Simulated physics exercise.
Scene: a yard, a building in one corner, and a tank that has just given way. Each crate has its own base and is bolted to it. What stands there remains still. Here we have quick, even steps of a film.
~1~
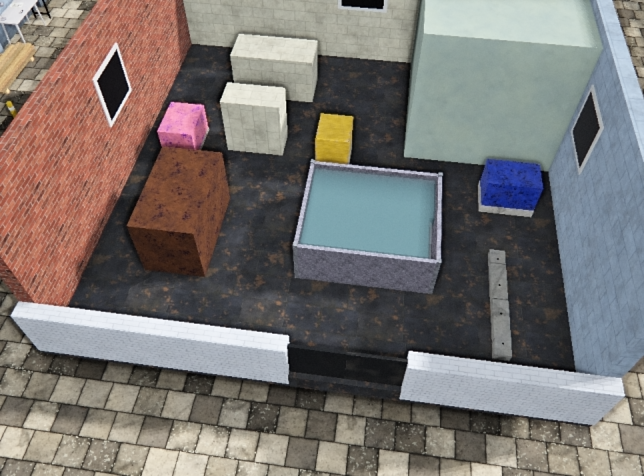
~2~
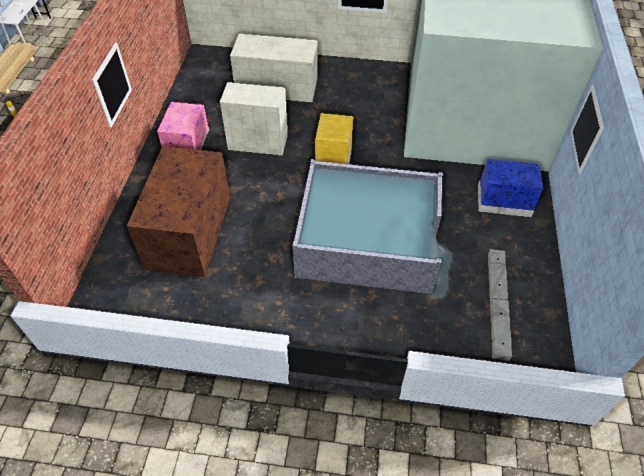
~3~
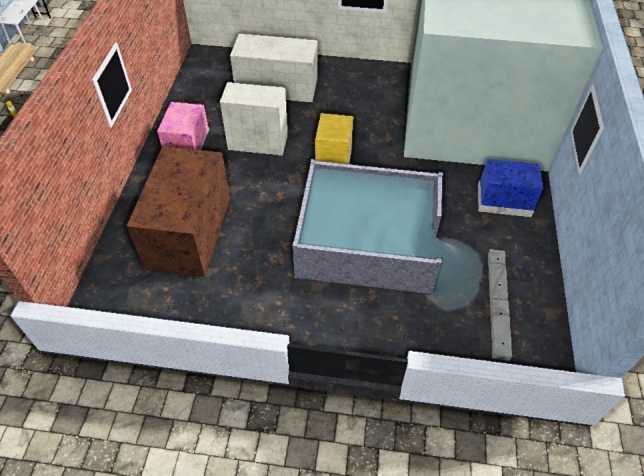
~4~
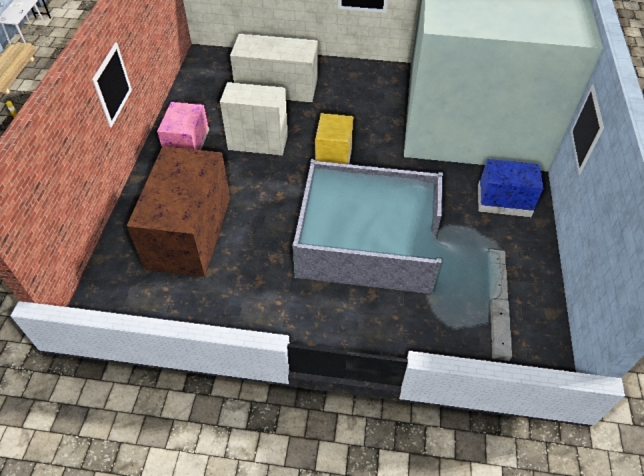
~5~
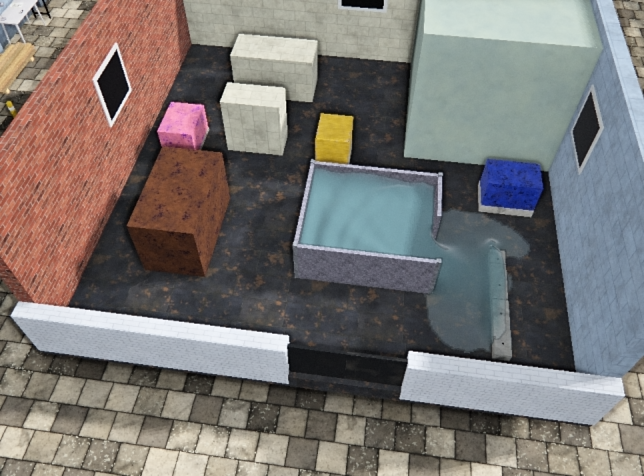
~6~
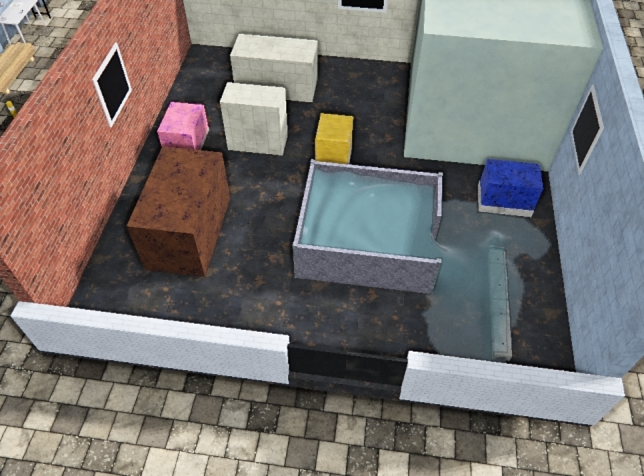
In a walled yard, water pours from a tank's right side and spreads across the dark floor.
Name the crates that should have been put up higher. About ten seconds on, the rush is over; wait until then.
The blue crate gets dampened by the water; the pink crate gets dampened by the water; the yellow crate avoids any dampness from the water.
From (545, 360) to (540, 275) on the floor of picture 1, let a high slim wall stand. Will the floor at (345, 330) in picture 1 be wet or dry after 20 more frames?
There: Wet.
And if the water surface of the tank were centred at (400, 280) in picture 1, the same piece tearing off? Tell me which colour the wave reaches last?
I'd go with the pink-painted one.
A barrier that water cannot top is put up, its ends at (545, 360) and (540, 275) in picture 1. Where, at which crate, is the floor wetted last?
Lab note: Final one reached is the pink-painted one.
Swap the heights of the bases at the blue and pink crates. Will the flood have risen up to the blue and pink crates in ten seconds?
Result - blue: Hit; pink: Untouched.
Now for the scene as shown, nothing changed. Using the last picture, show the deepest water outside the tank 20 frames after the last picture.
Close to (482, 280).
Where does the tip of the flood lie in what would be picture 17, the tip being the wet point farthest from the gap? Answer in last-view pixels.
Somewhere near (547, 174).
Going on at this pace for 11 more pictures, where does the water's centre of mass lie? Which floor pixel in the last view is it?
It is near (430, 264).
A moment on, water covers 15 % of the floor; the blue crate water round its plinth, the pink crate not reached, the yellow crate not reached.
Next, water covers 25 % of the floor; the blue crate water round its plinth, the pink crate not reached, the yellow crate not reached.
Then, water covers 35 % of the floor; the blue crate water round its plinth, the pink crate not reached, the yellow crate not reached.
Later, water covers 60 % of the floor; the blue crate water round its plinth, the pink crate water round its plinth, the yellow crate water round its plinth.
In the end, water covers 90 % of the floor; the blue crate was topped, the pink crate was topped, the yellow crate stayed above the water.
